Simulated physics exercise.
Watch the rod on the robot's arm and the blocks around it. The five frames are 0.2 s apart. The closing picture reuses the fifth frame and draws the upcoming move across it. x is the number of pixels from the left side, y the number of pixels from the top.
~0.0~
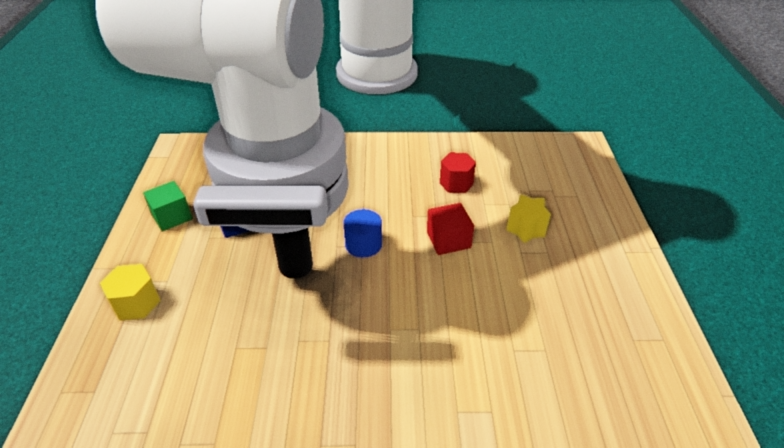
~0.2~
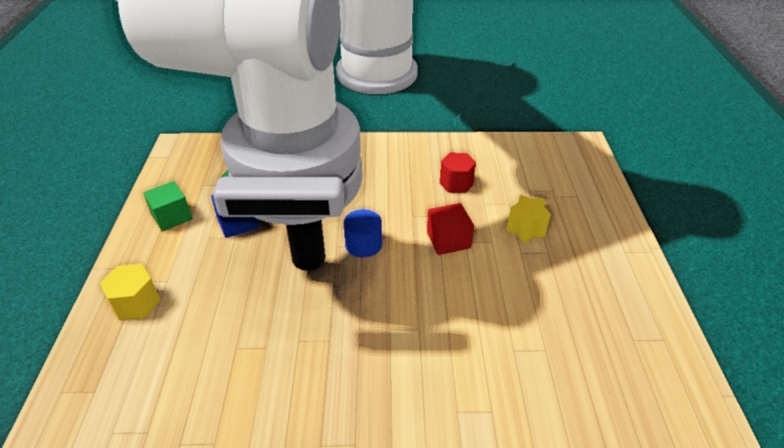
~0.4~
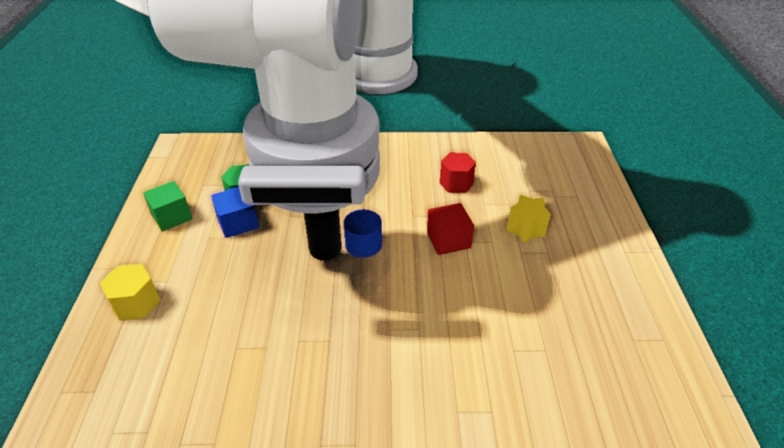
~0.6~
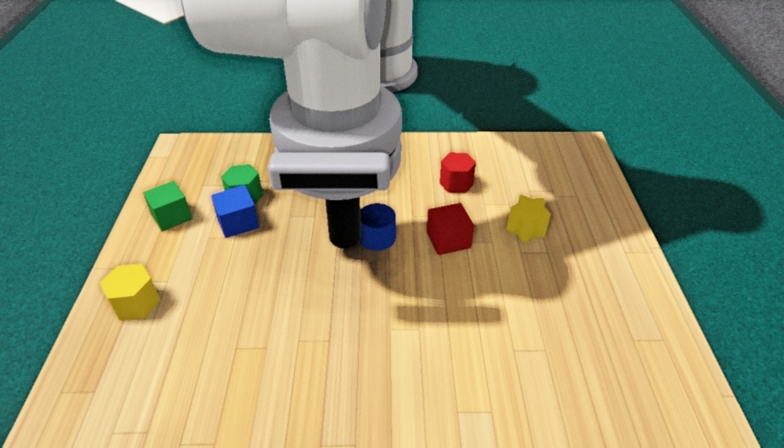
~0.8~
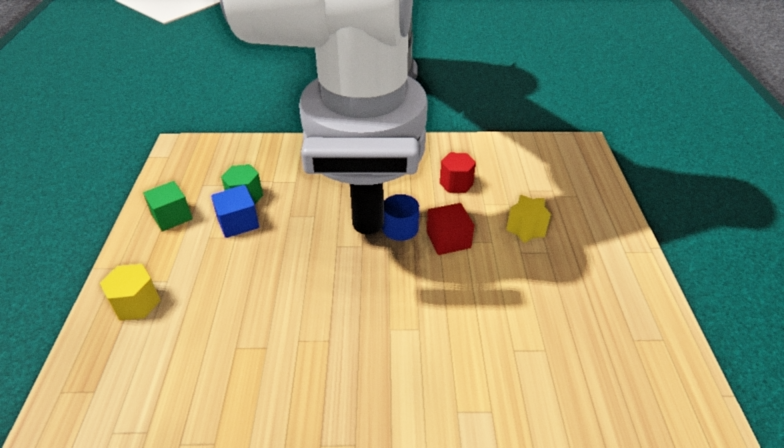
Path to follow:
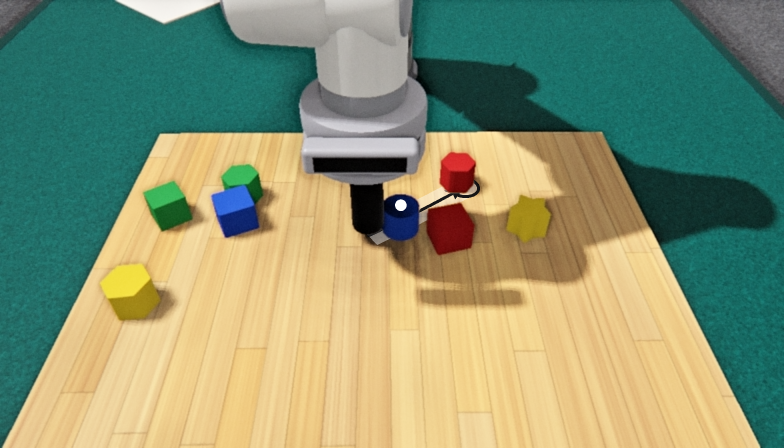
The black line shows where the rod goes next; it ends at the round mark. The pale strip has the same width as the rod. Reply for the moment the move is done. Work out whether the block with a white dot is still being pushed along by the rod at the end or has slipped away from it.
I expect it to be beside or behind the rod.
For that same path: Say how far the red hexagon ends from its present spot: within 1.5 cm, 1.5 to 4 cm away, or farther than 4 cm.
Overall it shifts between 1.5 and 4 cm.
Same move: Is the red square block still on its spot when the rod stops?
In short: No.
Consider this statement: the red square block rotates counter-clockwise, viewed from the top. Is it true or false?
Answer: False.
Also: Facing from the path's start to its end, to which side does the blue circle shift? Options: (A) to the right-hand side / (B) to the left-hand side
A.
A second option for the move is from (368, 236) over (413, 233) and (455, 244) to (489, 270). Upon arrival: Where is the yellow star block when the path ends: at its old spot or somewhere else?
It keeps its position.
Path on the board, in a line from (368, 236) to (464, 187); the dot is on the blue circle.
The first path, step by step. One third of the way, rod (404, 209); blue circle (437, 193); red square block (462, 218), turned 30° clockwise.
Two thirds of the way, rod (437, 192); blue circle (471, 185); red square block (462, 218), turned 30° clockwise.
At the end, rod (465, 177); blue circle (485, 183); red square block (462, 218), turned 30° clockwise; red hexagon (474, 147), turned 25° anticlockwise; yellow star block in place.
